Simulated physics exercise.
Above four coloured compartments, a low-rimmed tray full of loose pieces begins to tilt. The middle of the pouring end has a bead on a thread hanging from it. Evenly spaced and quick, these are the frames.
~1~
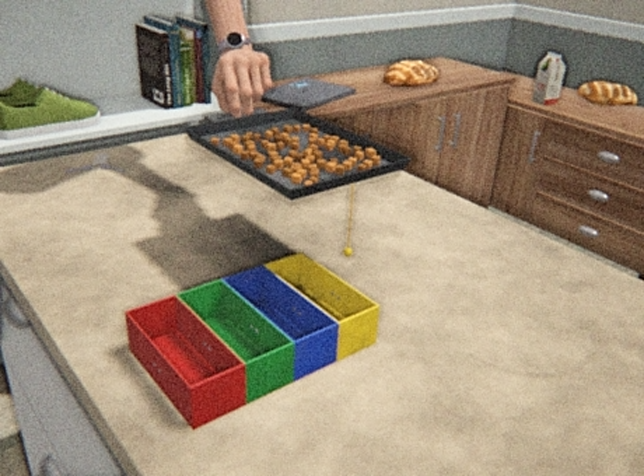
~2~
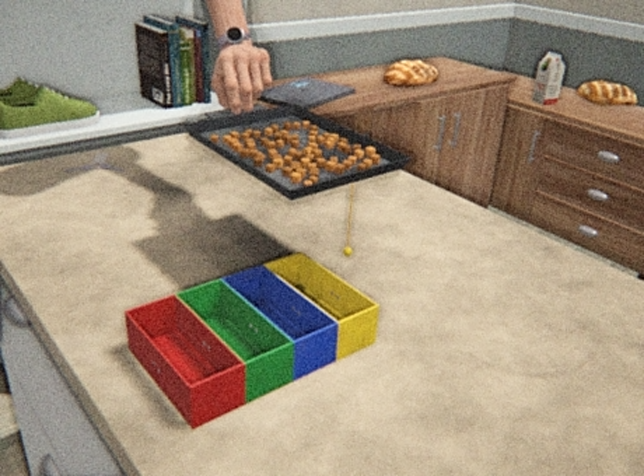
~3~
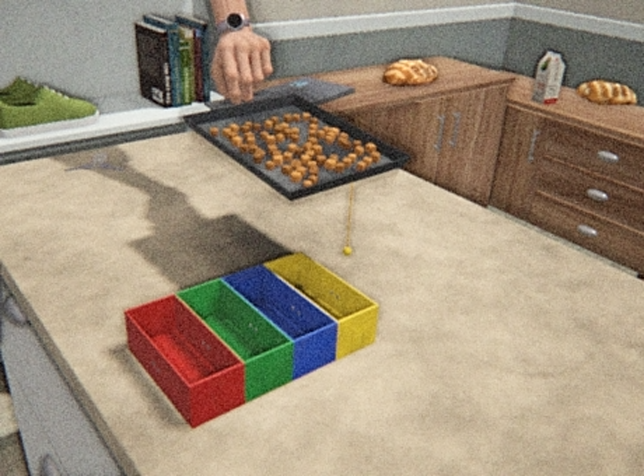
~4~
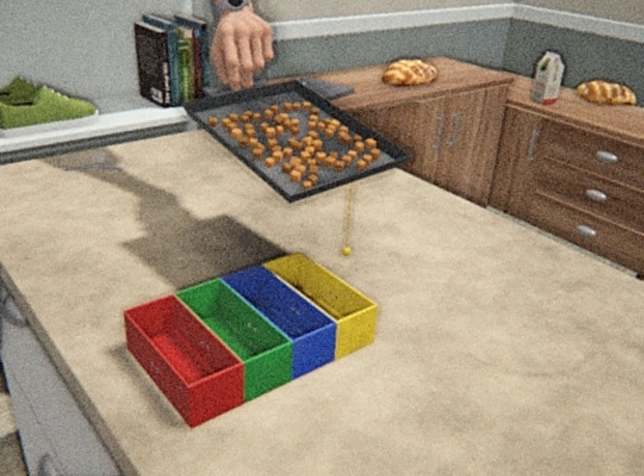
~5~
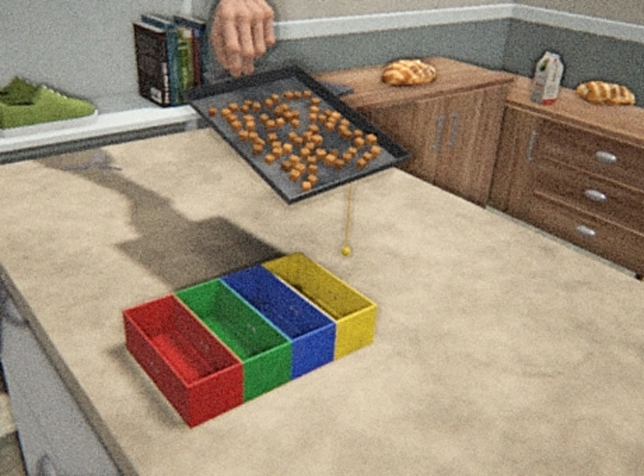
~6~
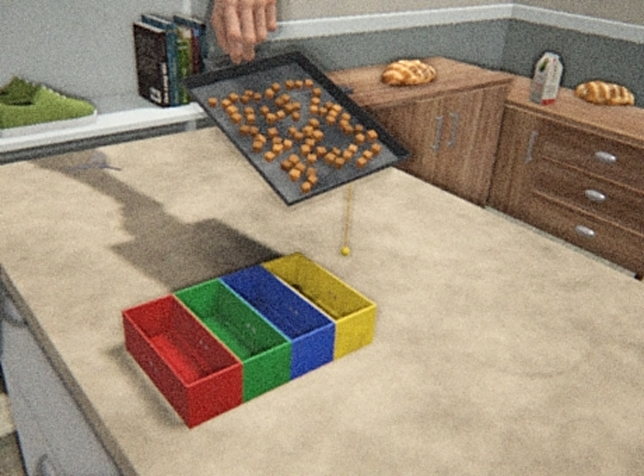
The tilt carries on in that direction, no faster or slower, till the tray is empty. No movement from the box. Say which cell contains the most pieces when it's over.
It is the yellow cell.
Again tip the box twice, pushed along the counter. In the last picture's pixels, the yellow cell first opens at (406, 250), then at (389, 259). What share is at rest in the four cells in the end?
First about 100, then 100 per cent.
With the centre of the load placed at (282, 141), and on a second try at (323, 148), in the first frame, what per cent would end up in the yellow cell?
Roughly 50 per cent, and 50 per cent.
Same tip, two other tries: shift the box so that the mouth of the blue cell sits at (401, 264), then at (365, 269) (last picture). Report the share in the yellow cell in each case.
Roughly 0% on the first try and 0% on the second.
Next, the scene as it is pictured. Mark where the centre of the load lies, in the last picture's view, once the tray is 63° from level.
Look around (317, 166) in the last picture.
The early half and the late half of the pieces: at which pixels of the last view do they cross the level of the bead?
Half one: (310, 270), half two: (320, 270).
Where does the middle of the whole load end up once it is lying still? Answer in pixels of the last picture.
Roughly at (323, 324), give or take.
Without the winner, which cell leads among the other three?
The answer here is that blue cell.
Shortly afterwards, tray tipped steeply; all but a few on the tray; only a few falling or outside the box.
Next, tray tipped right over; near two thirds on the tray; a little in the blue cell; only a few in the yellow cell; near a quarter falling or outside the box.
Some moments later, tray tipped past a quarter turn; near half in the yellow cell; near a quarter in the blue cell; near a quarter falling or outside the box.
In the end, tray tipped past a quarter turn; near half in the yellow cell; near a quarter in the blue cell; none at all in the red cell; none at all in the green cell; near a quarter outside the box.
